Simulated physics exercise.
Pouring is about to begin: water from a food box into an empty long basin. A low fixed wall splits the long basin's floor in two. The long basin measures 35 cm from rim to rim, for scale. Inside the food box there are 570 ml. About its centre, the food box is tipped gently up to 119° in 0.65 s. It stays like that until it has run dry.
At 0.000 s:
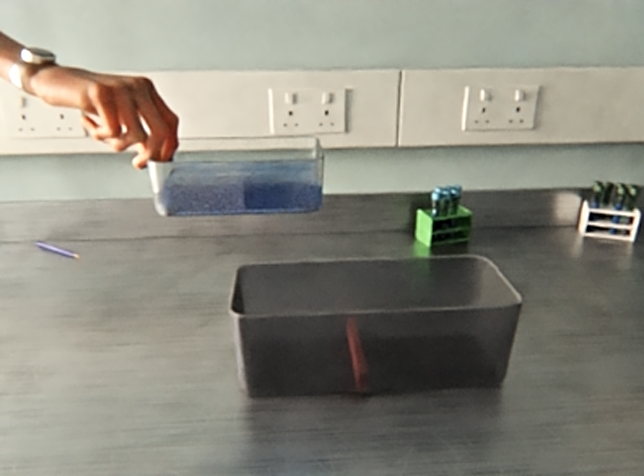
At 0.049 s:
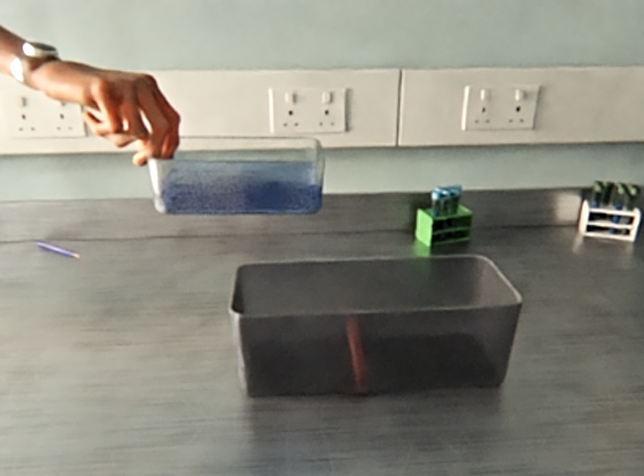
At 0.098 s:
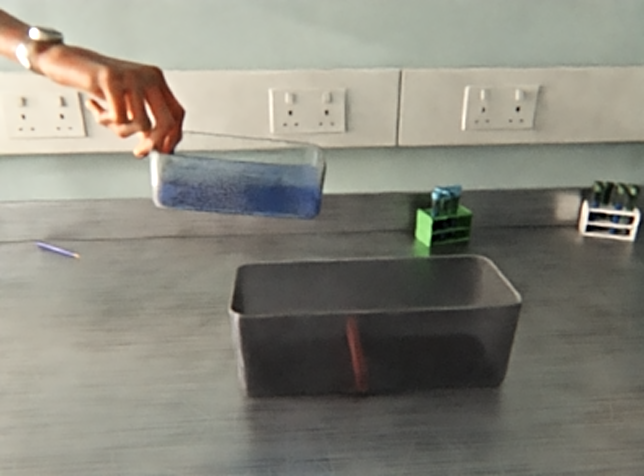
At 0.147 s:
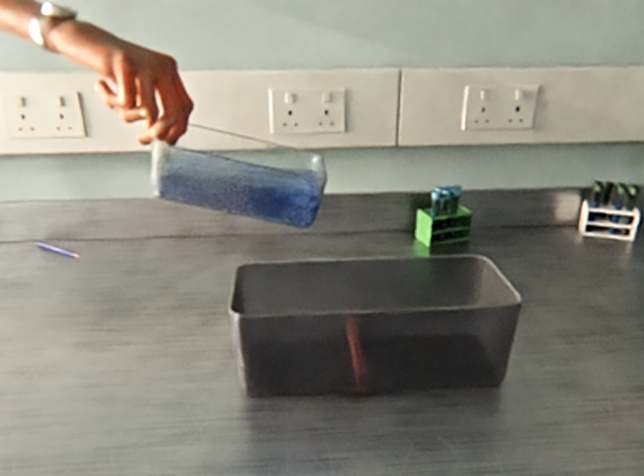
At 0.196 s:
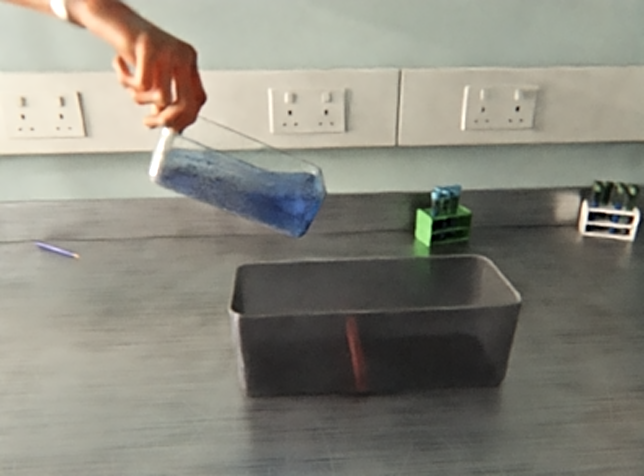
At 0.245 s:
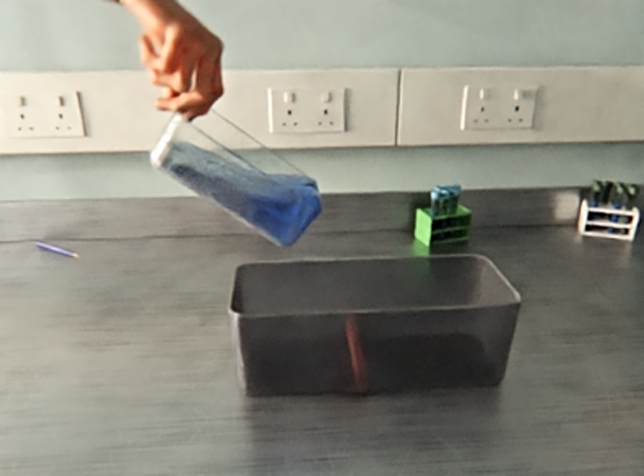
The clip opens with a hand at the left holding a clear food box of blue water above an empty long basin on a grey worktop. The hand rises and moves right, steadily lifting the box's left end so its right end dips lower, and the water gathers towards that lower right end.
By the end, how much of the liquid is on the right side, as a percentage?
Around 40 percent.
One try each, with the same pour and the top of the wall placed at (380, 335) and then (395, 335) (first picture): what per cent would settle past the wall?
One try each: Around 10 percent and then around 15 percent.
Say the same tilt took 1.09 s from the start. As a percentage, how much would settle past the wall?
That would give about 45 percent.
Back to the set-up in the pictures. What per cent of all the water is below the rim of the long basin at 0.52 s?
Roughly 66 per cent.
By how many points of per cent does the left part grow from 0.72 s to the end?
2 %.
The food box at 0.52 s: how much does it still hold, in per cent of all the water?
Remaining: Near 7 % of the total.
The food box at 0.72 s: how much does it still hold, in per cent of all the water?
Near 0 percent, more or less.
Then, 0.52 s in, the tilt is 107° and 7 per cent is still to pour, 39 is left of the wall and 26 right of it.
Then, 0.72 s in, the tilt is 119° and 0 per cent is still to pour, 52 is left of the wall and 38 right of it.
Then, 0.92 s in, the tilt is 119° and 0 per cent is still to pour, 53 is left of the wall and 40 right of it.
Then, 1.15 s in, the tilt is 119° and 0 per cent is still to pour, 54 is left of the wall and 40 right of it.
Finally, 54 per cent lies left of the wall, 40 right of it and 7 outside.
